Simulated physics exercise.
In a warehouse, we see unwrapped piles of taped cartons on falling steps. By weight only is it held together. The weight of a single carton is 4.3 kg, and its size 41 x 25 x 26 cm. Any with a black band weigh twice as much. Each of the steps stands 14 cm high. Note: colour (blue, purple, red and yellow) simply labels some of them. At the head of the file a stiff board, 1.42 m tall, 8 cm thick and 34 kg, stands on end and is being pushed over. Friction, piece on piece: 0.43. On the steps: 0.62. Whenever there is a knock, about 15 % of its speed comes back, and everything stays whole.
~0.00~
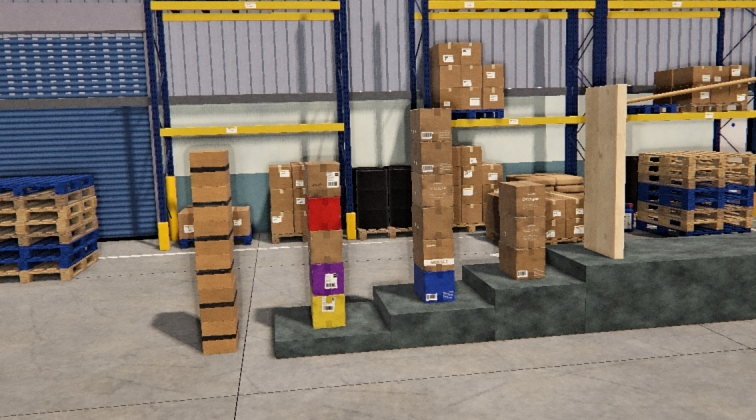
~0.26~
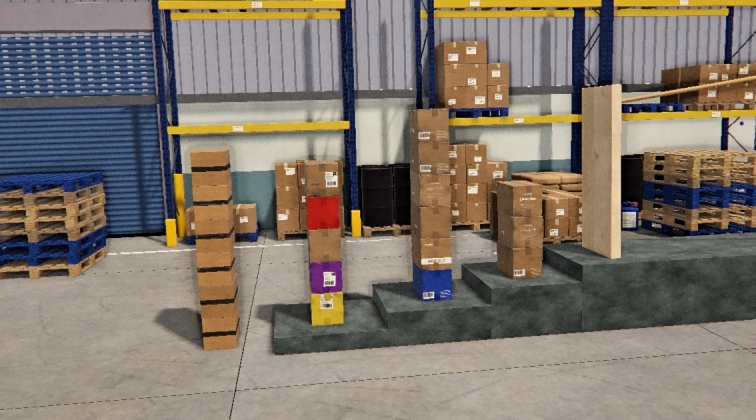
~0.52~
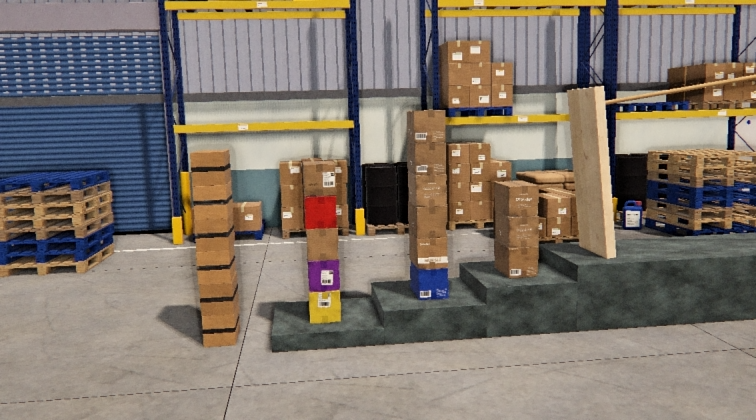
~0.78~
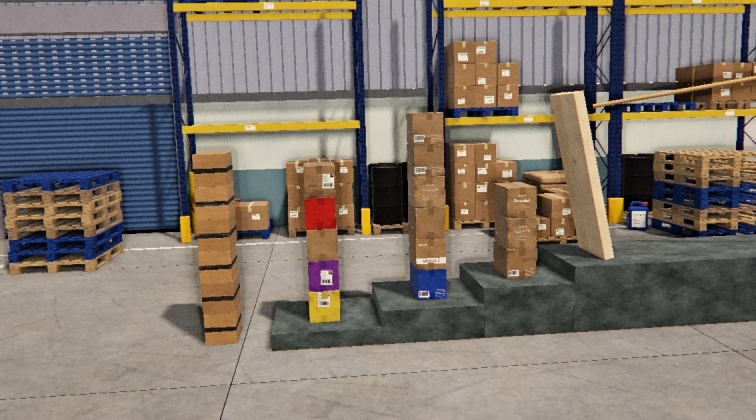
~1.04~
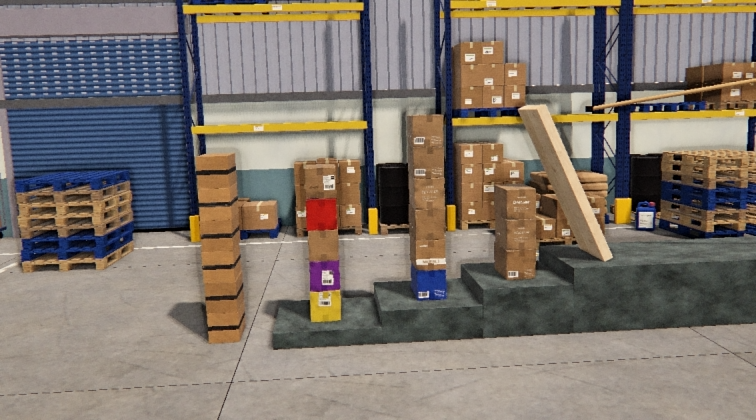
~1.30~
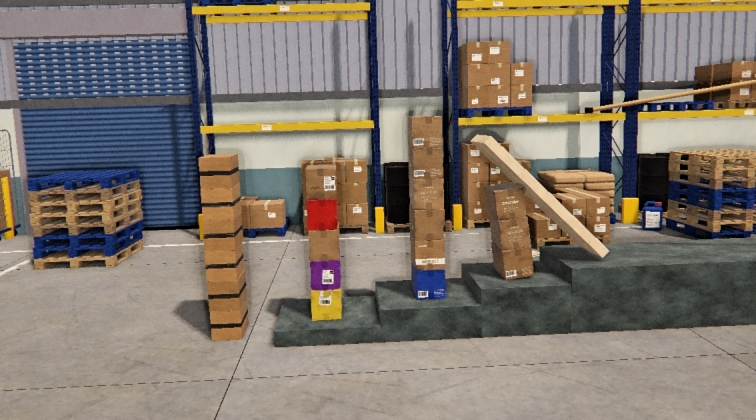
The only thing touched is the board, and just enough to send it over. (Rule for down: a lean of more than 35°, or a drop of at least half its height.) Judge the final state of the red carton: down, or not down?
Down.
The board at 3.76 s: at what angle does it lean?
Roughly 80° off upright.
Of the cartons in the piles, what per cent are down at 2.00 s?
35 %.
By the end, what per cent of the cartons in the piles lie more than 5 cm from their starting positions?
The answer is 90 percent.
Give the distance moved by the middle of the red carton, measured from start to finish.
About 90 cm from where it started.
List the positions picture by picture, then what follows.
In the first frame (places mark the middle of the side facing us; the camera moves round a little), pole end 7 cm short, board 0° from upright; red carton (325, 214); purple carton (328, 280); blue carton (440, 287); the rest undisturbed.
In the second frame, pole end 22 mm in, board 1° from upright; red carton (323, 213).
In the third frame, pole end 12 cm in, board 6° from upright; red carton (321, 213); the rest undisturbed.
In the fourth frame, pole end (591, 107) 15 cm in, stopped, board 12° from upright; red carton (320, 214); the rest undisturbed.
In the fifth frame, pole end (592, 109) 15 cm in, stopped, board 25° from upright; red carton (321, 215); the rest undisturbed.
In the sixth frame, pole end (591, 110) 15 cm in, stopped, board 45° from upright; red carton (322, 215); purple carton (325, 276); yellow carton (326, 305); steepest lean 7°, the carton at (511, 205); 3 disturbed, none down.
After 2.00 s, board 80° from upright; 7 of the 20 cartons down; red carton unmoved; blue carton shifted 40 mm.
After 3.76 s, board 80° from upright; 12 of the 20 cartons down; red carton 66 cm lower; purple carton on its side.
At rest (5.2 s), board 80° from upright; 18 of the 20 cartons down; red carton 66 cm lower; purple carton on its side; blue carton shifted 40 mm. As the last picture would show them, middles, red carton near (255, 289), purple carton near (289, 304).
